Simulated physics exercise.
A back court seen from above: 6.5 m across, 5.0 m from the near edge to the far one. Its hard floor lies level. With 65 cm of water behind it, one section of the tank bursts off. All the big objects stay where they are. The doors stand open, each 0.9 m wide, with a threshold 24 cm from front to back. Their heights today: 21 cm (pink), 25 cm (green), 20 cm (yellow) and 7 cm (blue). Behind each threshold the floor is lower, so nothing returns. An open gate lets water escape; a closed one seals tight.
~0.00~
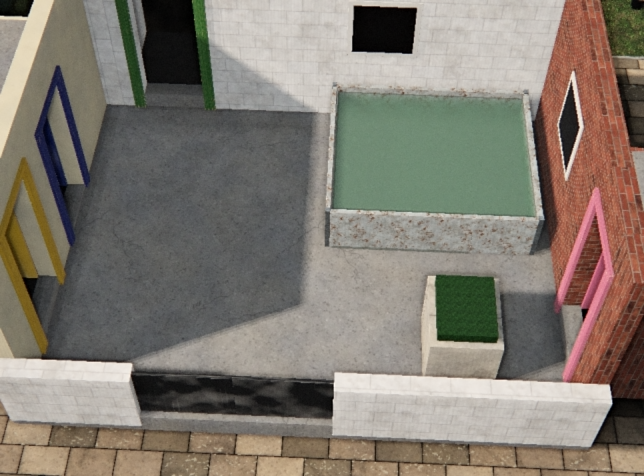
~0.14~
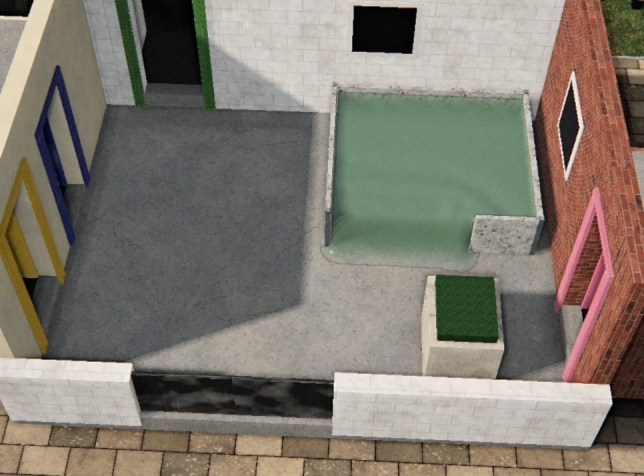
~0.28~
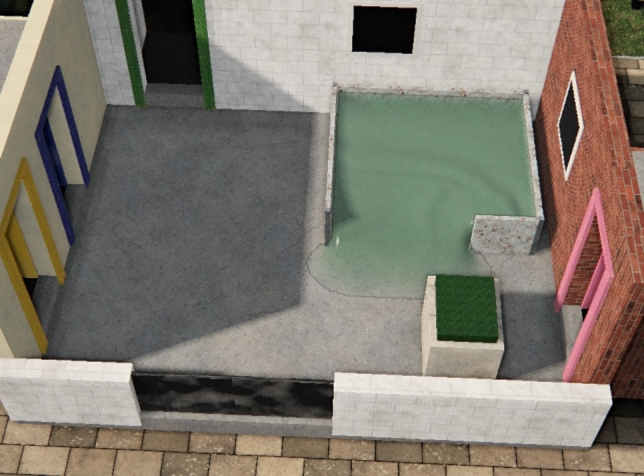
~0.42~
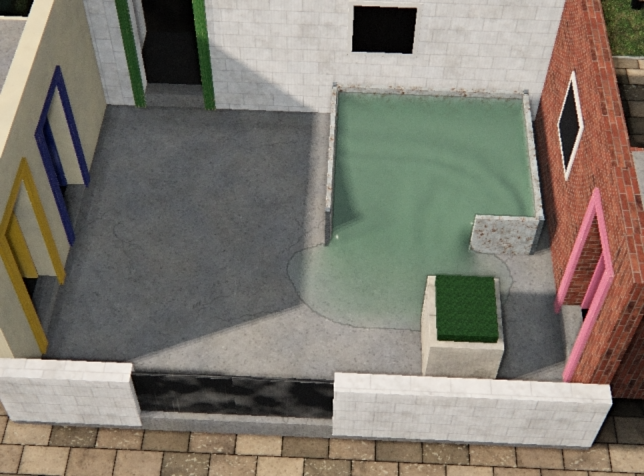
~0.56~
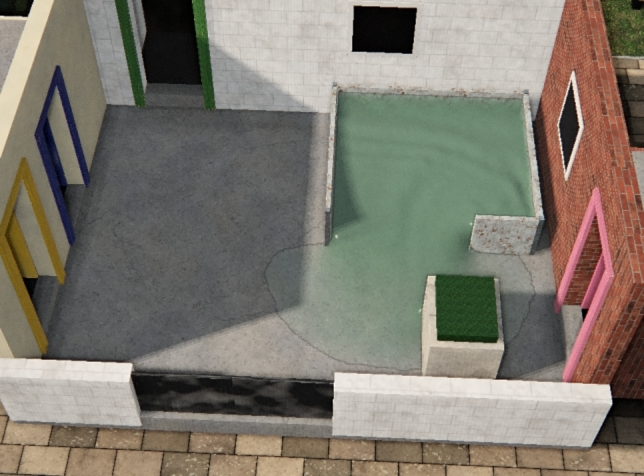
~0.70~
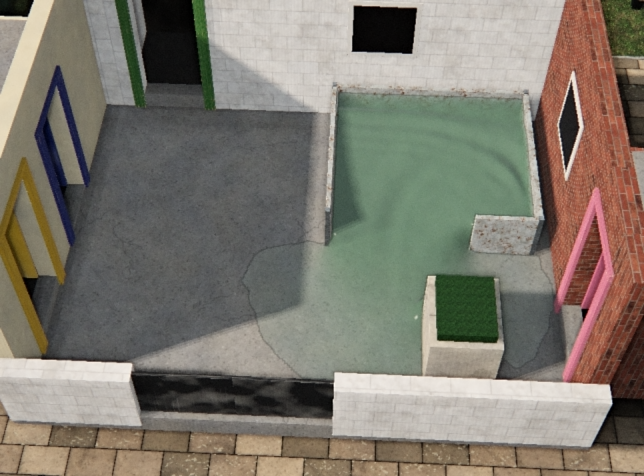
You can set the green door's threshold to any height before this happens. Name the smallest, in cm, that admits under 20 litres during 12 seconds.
About 17 cm.
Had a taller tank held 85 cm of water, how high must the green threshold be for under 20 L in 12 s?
About 22 cm.
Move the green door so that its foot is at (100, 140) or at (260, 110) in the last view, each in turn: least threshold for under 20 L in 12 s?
About 15 and 15 cm.
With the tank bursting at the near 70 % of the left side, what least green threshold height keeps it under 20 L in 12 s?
Then roughly 20 cm.
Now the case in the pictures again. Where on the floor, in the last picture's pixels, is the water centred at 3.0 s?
Near (374, 272).
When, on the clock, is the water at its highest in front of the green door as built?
Near 6.0 s.
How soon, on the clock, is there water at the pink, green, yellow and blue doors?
Pink 0.8 s, green 4.0 s, yellow 2.4 s, blue 3.0 s.
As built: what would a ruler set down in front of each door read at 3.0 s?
Depths in cm: Pink 25, green 0, yellow 28, blue 1.
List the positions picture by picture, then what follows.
The first frame shows the tank at (432, 152) is whole and still, 65 cm deep; the green door at (168, 57) is dry.
In the second frame, water pours out at (400, 237) and has run 0.3 m, to (342, 259); about 9 cm deep outside, 65 cm at the back.
In the third frame, water pours out at (400, 238) and has run 0.8 m, to a hidden place; about 12 cm deep outside, 65 cm at the back.
In the fourth frame, the front is at (353, 320), 1.2 m from the gap at (400, 238); 2.8 m2 of floor is wet, 65 cm left at the back.
In the fifth frame, water pours out at (400, 238) and has run 1.8 m, to (381, 362); about 9 cm deep outside, 65 cm at the back.
In the sixth frame, water pours out at (400, 238) and has run 2.4 m, to a hidden place; about 7 cm deep outside, 60 cm at the back; 3.4 m in a straight line remain to the green door at (168, 57).
After 1.4 s water covers 35 % of the floor, deepest (46 cm) near (433, 312); it has not reached the green door.
After 3.0 s water covers 60 % of the floor, deepest (44 cm) near (48, 394); it has not reached the green door.
After 12.0 s water covers 95 % of the floor, deepest (18 cm) near (535, 127); 17 cm at the green door, 0 litres in over its 25 cm threshold.
At the green door as built, the water arrived by 4.2 s and peaked near 20 cm at 5.8 s.
With a threshold of 15.5 cm, 40 litres would have come in within the 12 s; with 21.5 cm, 0 litres. So under 20 litres takes about 17 cm.
